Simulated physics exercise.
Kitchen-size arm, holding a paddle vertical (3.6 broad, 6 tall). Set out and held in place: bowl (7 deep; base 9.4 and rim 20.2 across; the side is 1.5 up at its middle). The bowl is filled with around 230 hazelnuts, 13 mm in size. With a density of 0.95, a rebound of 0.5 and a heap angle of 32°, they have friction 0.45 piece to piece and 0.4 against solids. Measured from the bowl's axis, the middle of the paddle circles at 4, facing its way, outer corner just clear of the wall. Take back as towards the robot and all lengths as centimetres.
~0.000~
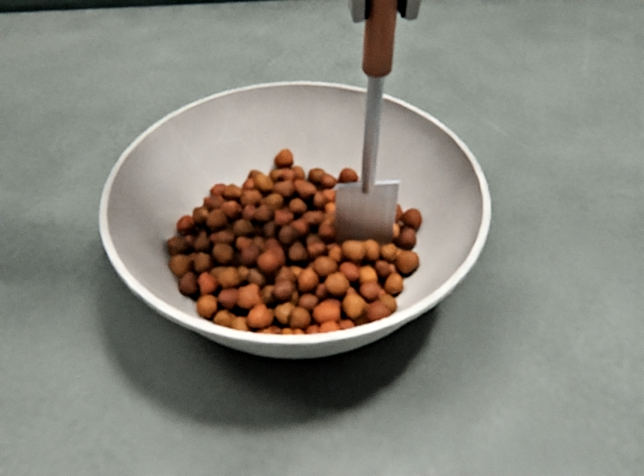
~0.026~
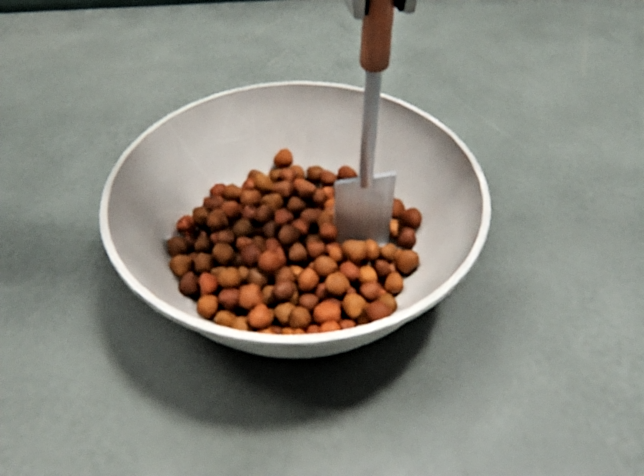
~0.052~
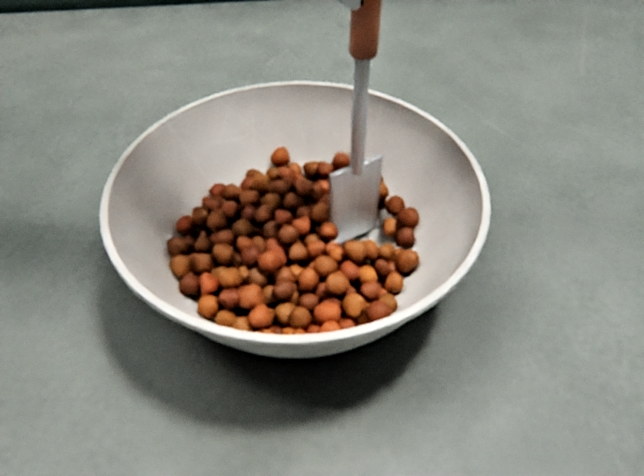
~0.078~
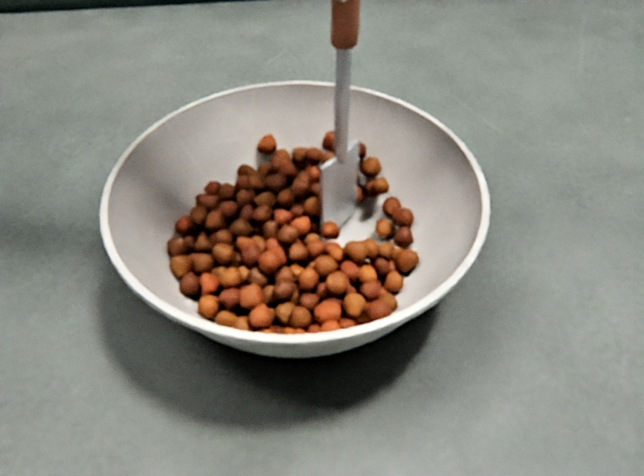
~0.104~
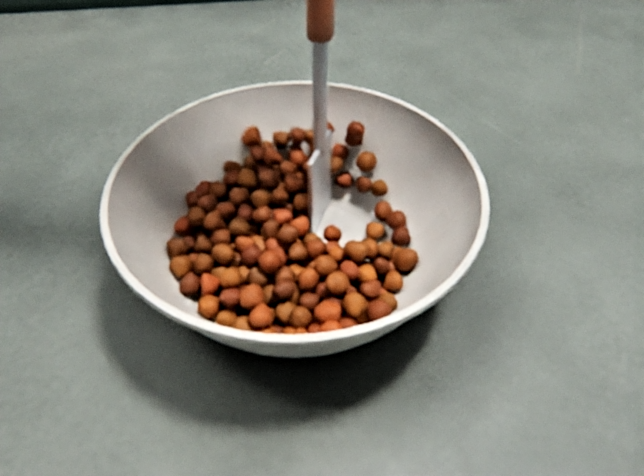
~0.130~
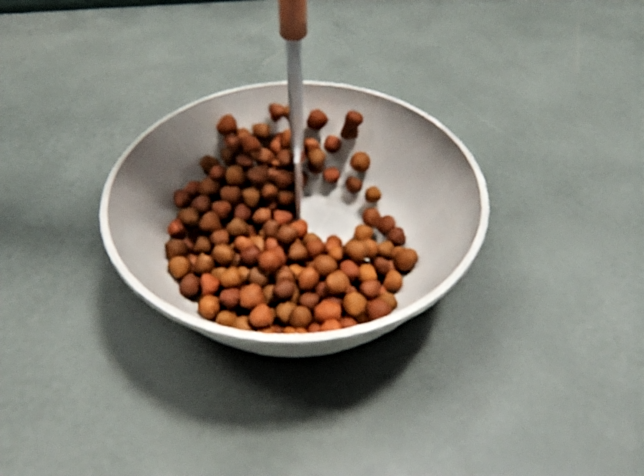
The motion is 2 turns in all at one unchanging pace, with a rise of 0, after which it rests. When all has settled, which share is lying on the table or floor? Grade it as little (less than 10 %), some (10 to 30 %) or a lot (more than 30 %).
Grade: Little, less than 10 %.
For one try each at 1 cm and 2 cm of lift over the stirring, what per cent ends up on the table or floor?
Near 5 in a hundred, then 0 in a hundred.
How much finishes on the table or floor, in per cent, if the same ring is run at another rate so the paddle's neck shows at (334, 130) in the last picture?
I'd say near 0 per cent.
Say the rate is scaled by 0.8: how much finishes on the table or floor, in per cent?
Estimated share: Close to 0 per cent.
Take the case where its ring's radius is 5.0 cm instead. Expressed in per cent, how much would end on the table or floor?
Near 10 percent.
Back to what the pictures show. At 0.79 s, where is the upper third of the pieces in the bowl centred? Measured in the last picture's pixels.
Estimated centre: (205, 290).
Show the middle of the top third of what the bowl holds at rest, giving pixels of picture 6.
Roughly pixel (363, 208).
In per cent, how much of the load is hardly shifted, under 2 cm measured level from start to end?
5 %.
By 0.46 s, 332° round, highest piece 8 above the table; 226 in the bowl, 2 on the table or floor.
By 0.79 s, 221° round, highest piece 8 above the table; 225 in the bowl, 3 on the table or floor.
By 1.15 s, 0° round, highest piece 6 above the table; 223 in the bowl, 5 on the table or floor.
By 1.85 s, 0° round, highest piece 6 above the table; 223 in the bowl, 5 on the table or floor.
Final count, 223 in the bowl, 5 on the table or floor. That is 2 % on the table or floor.
